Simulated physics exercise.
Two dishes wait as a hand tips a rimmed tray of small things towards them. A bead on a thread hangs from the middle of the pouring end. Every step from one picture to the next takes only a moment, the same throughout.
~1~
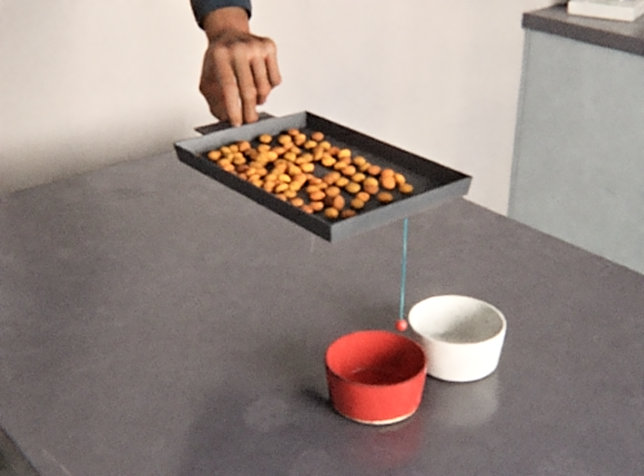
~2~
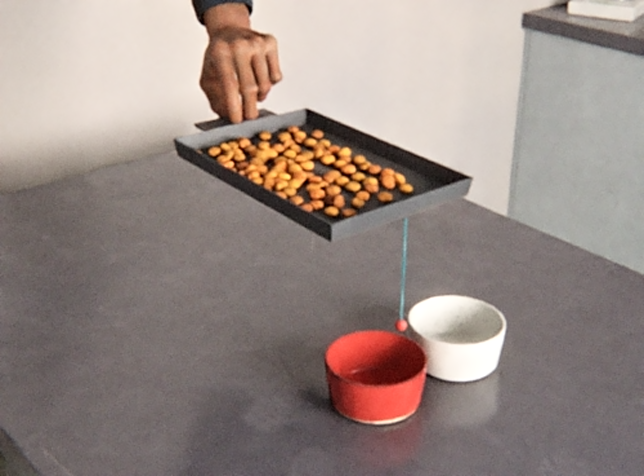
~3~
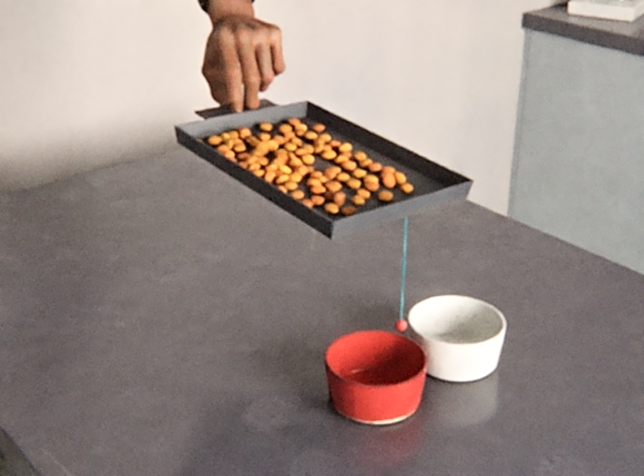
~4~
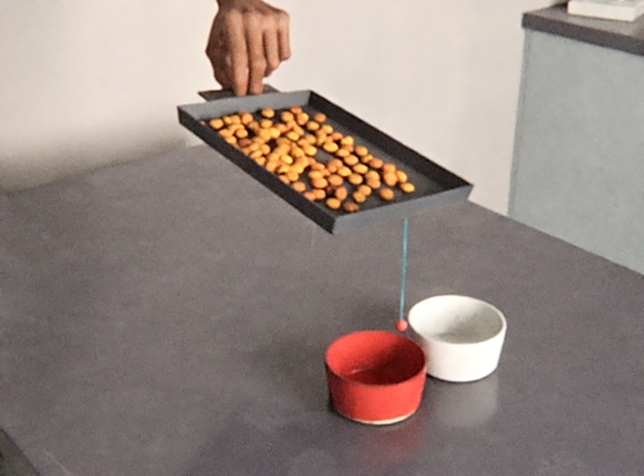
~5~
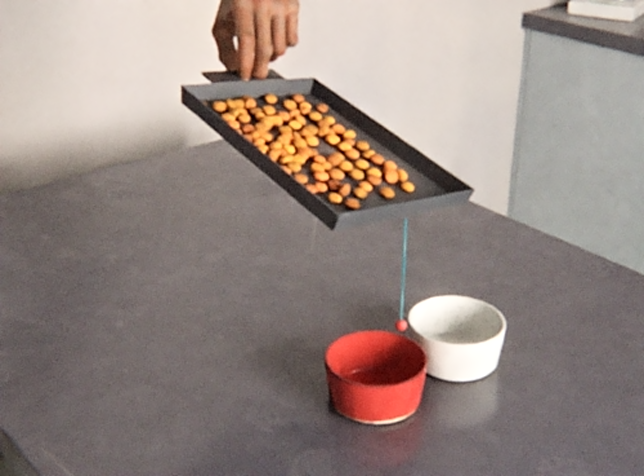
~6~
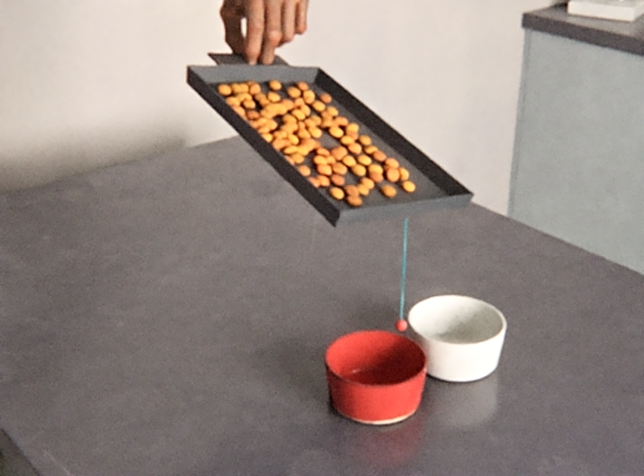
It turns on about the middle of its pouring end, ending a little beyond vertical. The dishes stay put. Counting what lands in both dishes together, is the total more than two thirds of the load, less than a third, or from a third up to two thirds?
The total is more than two thirds of the load.
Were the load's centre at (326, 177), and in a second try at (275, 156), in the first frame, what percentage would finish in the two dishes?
It would be roughly 90 per cent for the first and roughly 70 per cent for the second.
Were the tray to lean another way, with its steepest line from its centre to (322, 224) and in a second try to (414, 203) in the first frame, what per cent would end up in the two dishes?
The first comes to 40 %, while the second comes to 50 %.
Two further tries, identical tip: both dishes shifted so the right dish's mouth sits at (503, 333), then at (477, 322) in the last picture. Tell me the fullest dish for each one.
Try one: The right-side dish. Try two: The right-side dish.
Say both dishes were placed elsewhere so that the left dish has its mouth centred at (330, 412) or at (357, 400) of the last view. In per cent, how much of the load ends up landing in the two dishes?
Roughly 0 per cent, and 0 per cent.
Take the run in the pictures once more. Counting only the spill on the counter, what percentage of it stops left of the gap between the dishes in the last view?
Near 0 per cent.
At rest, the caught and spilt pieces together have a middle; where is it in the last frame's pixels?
Close to (460, 345) in the last view.
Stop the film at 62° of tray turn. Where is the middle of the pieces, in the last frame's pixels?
(429, 180).
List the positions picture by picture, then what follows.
The first frame shows corners of the pouring end at (332, 223) and (468, 176), level; middle of the load at (295, 173), bits of cat kibble; left dish at (410, 397); right dish at (491, 355); bead on its thread at (401, 325).
The second frame shows corners of the pouring end at (332, 222) and (469, 177), level; middle of the load at (295, 171).
The third frame shows corners of the pouring end at (333, 220) and (470, 180), tipped barely, lowest at the right corner; middle of the load at (295, 164).
The fourth frame shows corners of the pouring end at (336, 216) and (470, 184), tipped a little, lowest at the right corner; middle of the load at (297, 155).
The fifth frame shows corners of the pouring end at (339, 212) and (471, 188), tipped a little, lowest at the right corner; middle of the load at (296, 138).
The sixth frame shows corners of the pouring end at (342, 209) and (471, 193), tipped clearly, lowest at the right corner; middle of the load at (300, 128); left dish at (410, 397); right dish at (491, 355).
Soon after the last picture, tray tipped steeply; nearly all on the tray; a stray few in the air.
A little later, tray tipped right over; about a third on the tray; a stray few in the left dish; about a third in the right dish; a small part outside both; a small part in the air.
Later still, tray tipped past a quarter turn; a stray few in the left dish; most in the right dish; a small part outside both.
At rest, tray tipped past a quarter turn; a stray few in the left dish; most in the right dish; a small part outside both.
